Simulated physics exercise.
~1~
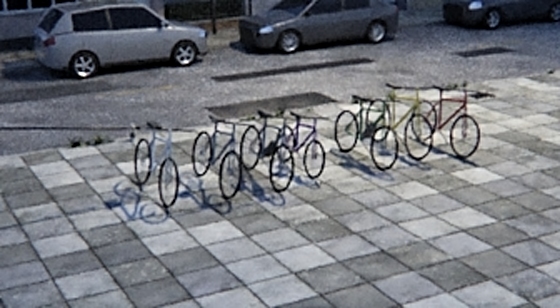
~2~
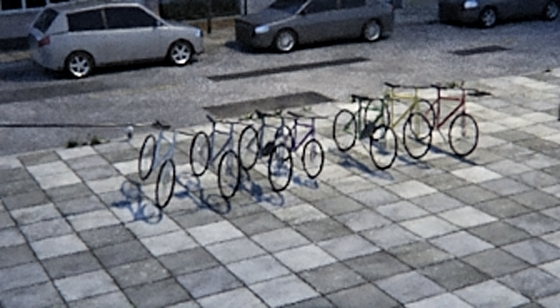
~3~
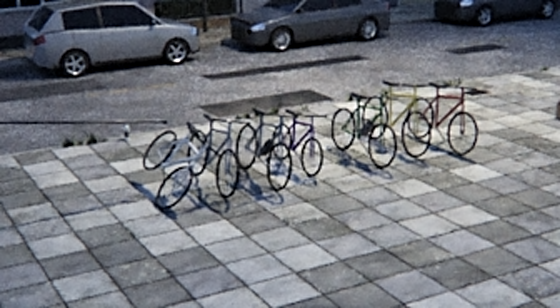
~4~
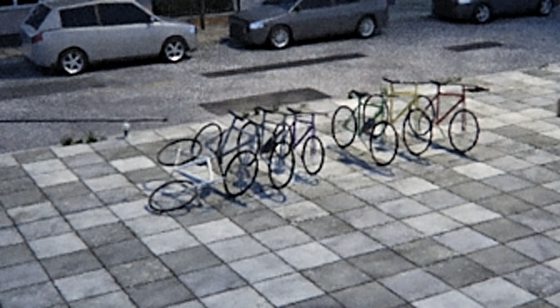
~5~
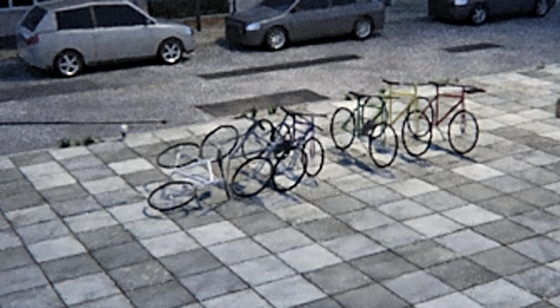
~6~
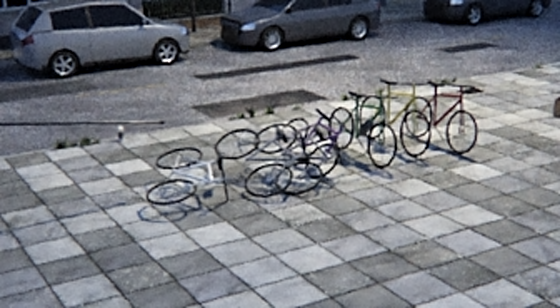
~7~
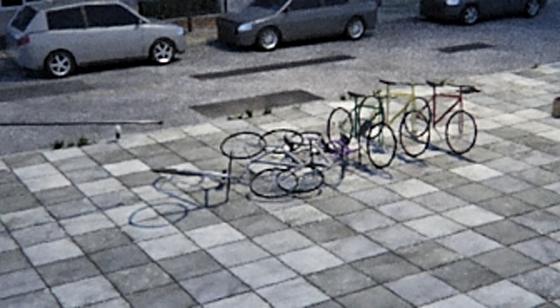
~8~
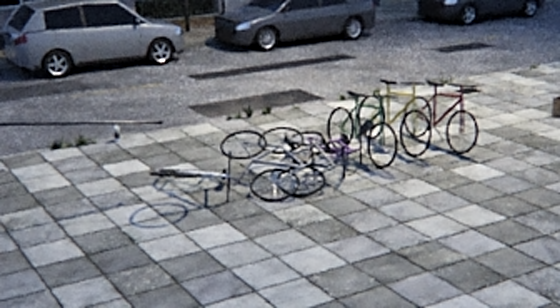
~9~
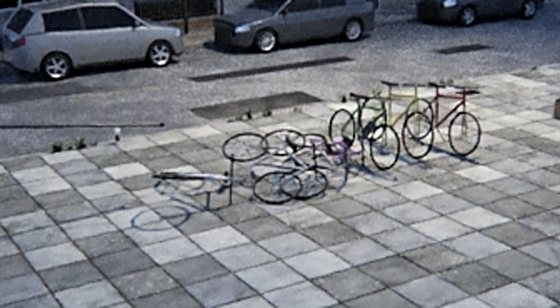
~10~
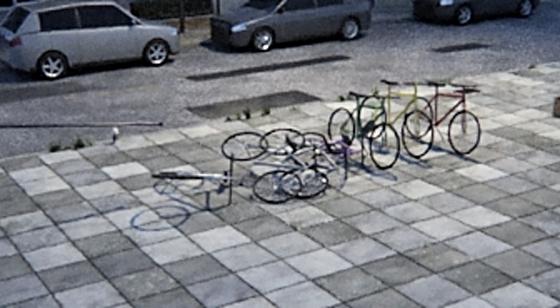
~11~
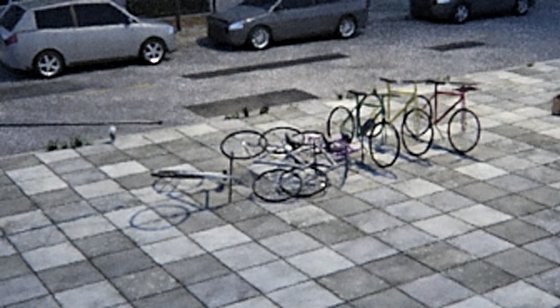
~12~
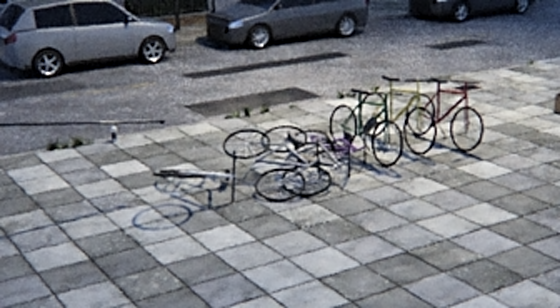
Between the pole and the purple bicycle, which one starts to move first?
The pole starts to move first, and the purple bicycle only begins to tip later, after other bicycles in the row have started to fall.
